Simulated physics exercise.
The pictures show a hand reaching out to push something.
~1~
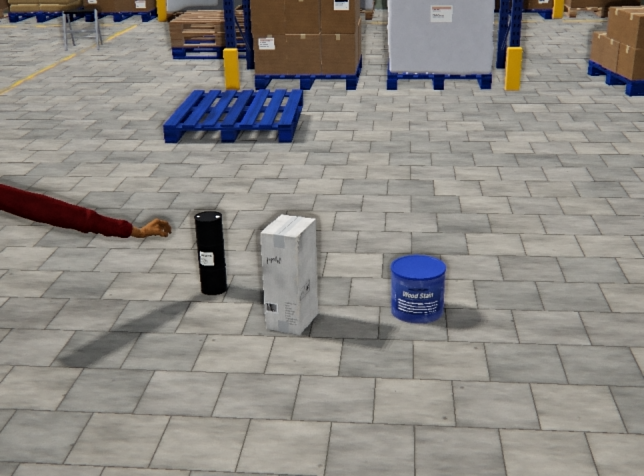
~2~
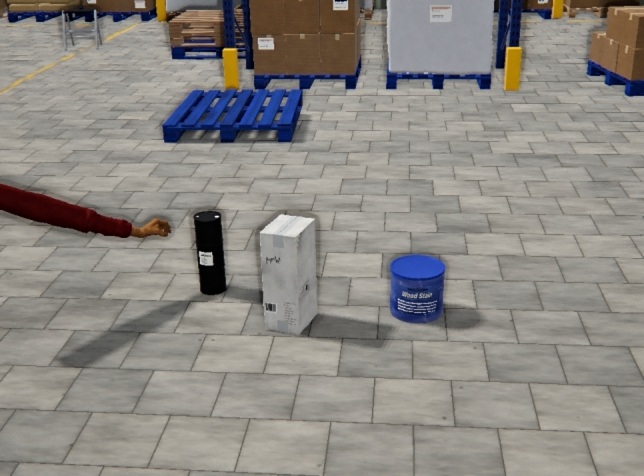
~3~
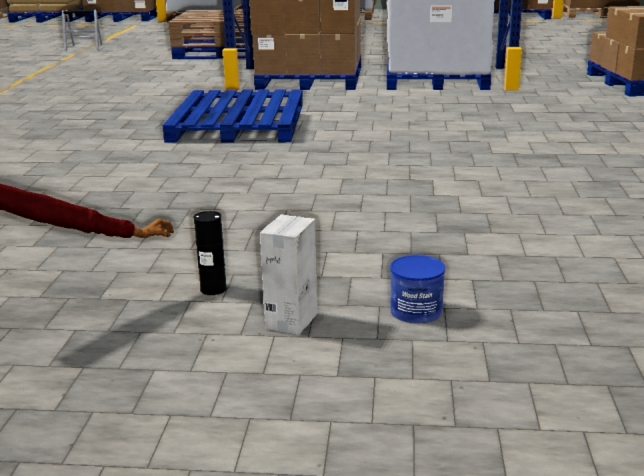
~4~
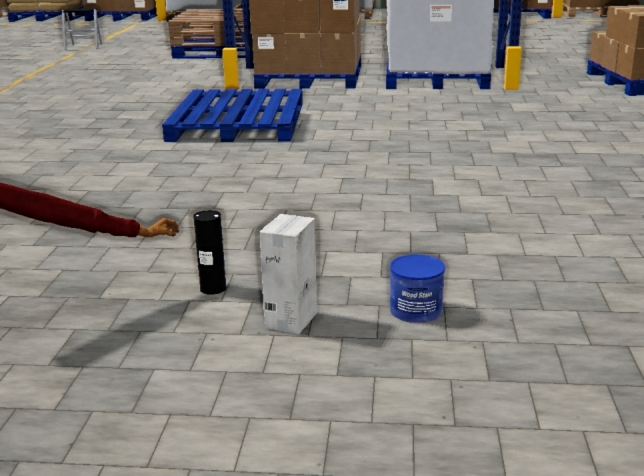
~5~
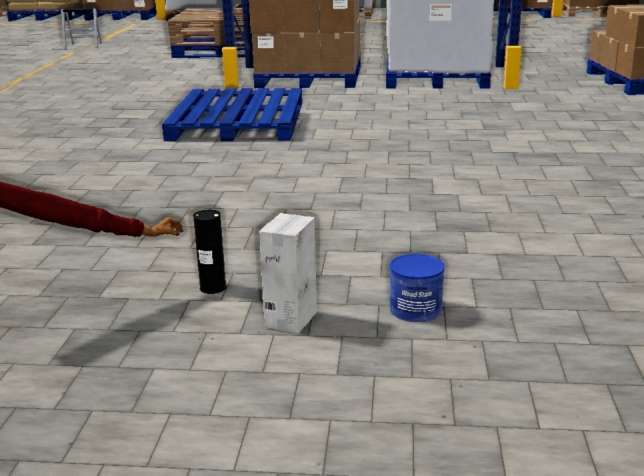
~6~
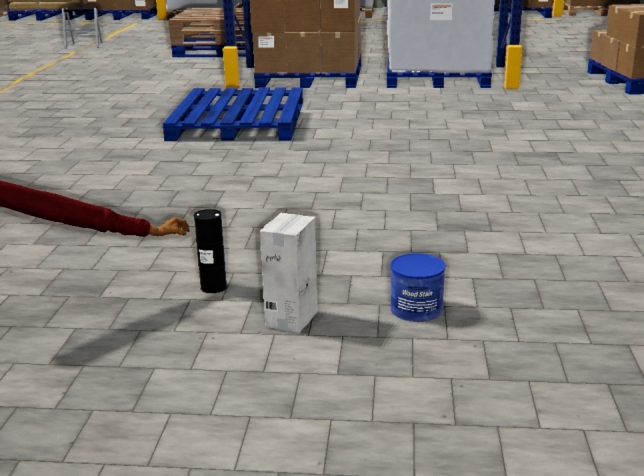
A hand on an outstretched, red-sleeved arm inches rightward toward a black canister on a paved warehouse floor, while the canister, a white box and a blue tub beside it show almost no movement.
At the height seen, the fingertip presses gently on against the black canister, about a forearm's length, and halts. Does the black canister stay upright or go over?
The black canister tips over.
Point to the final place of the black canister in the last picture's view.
Near (270, 276).
Then, 0.50 s on from there, black canister turned 29° from how it was put near (231, 250).
Then, 0.80 s on from there, black canister on its side near (267, 277).
In the end, toppled on the floor, black canister. At the end, from the last picture's camera, black canister near (270, 276).
